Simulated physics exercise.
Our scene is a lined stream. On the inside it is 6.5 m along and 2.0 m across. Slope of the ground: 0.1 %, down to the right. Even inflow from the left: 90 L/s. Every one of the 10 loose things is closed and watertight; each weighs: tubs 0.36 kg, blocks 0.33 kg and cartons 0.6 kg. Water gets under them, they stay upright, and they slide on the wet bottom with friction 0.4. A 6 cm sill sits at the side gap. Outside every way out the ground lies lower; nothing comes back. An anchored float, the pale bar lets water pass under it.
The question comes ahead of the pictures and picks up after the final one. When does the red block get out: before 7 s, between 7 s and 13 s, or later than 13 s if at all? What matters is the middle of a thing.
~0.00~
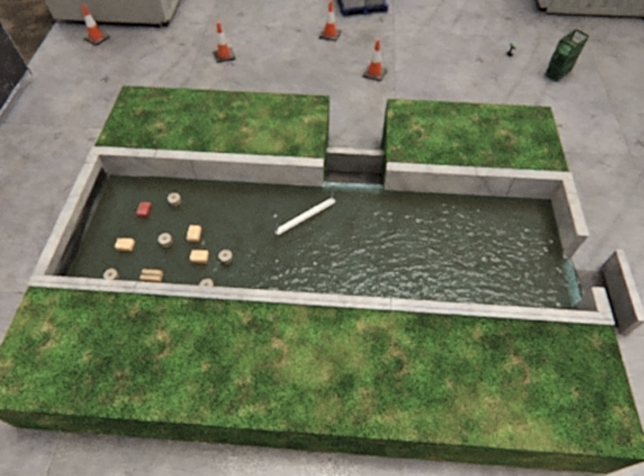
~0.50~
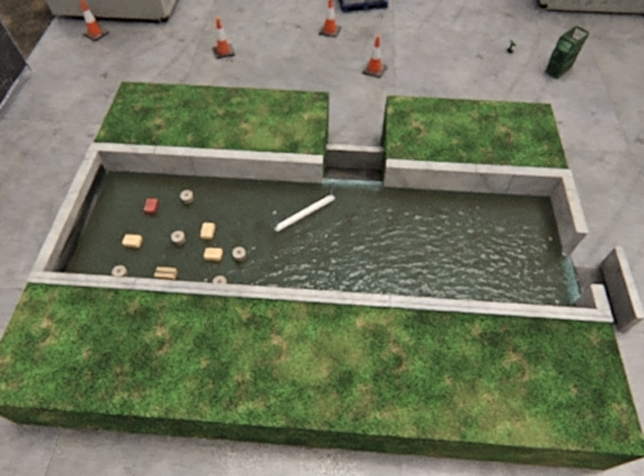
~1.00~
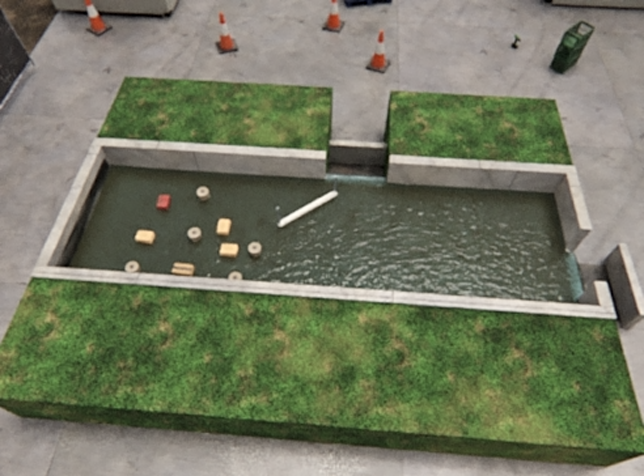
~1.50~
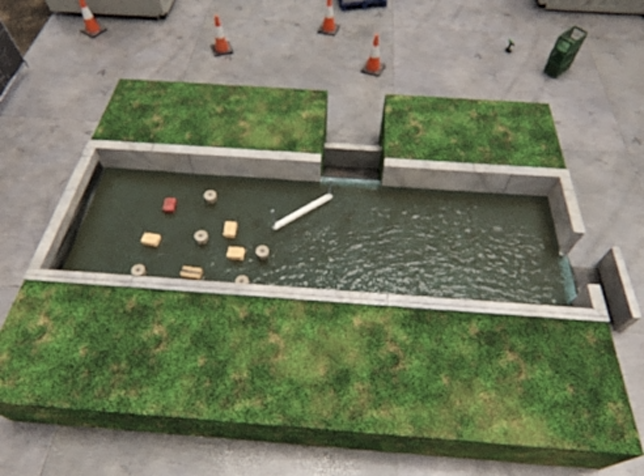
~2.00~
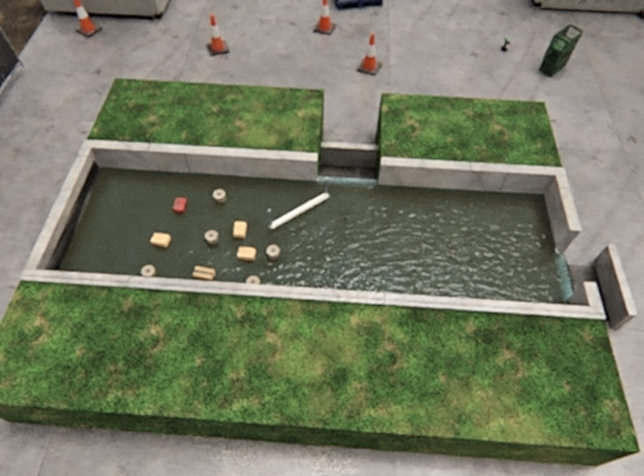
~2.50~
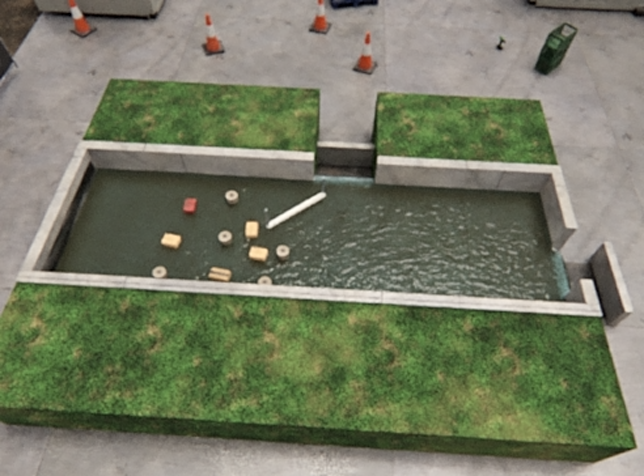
In-window.
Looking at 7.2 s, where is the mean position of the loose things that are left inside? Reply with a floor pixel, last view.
That lands at roughly (358, 259).
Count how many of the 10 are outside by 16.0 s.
6.
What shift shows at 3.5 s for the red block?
I'd put it at around 120 cm.
After 3.5 s the red block is near (219, 207), 1.2 m from its start, afloat; 0 of 10 are out; 10 afloat.
After 7.2 s the red block is near (305, 195), 2.4 m from its start, afloat; 1 of 10 are out; 9 afloat.
After 12.0 s the red block has gone out (at 9.2 s); 2 of 10 are out; 8 afloat.
After 16.0 s the red block has gone out (at 9.2 s); 6 of 10 are out; 4 afloat.
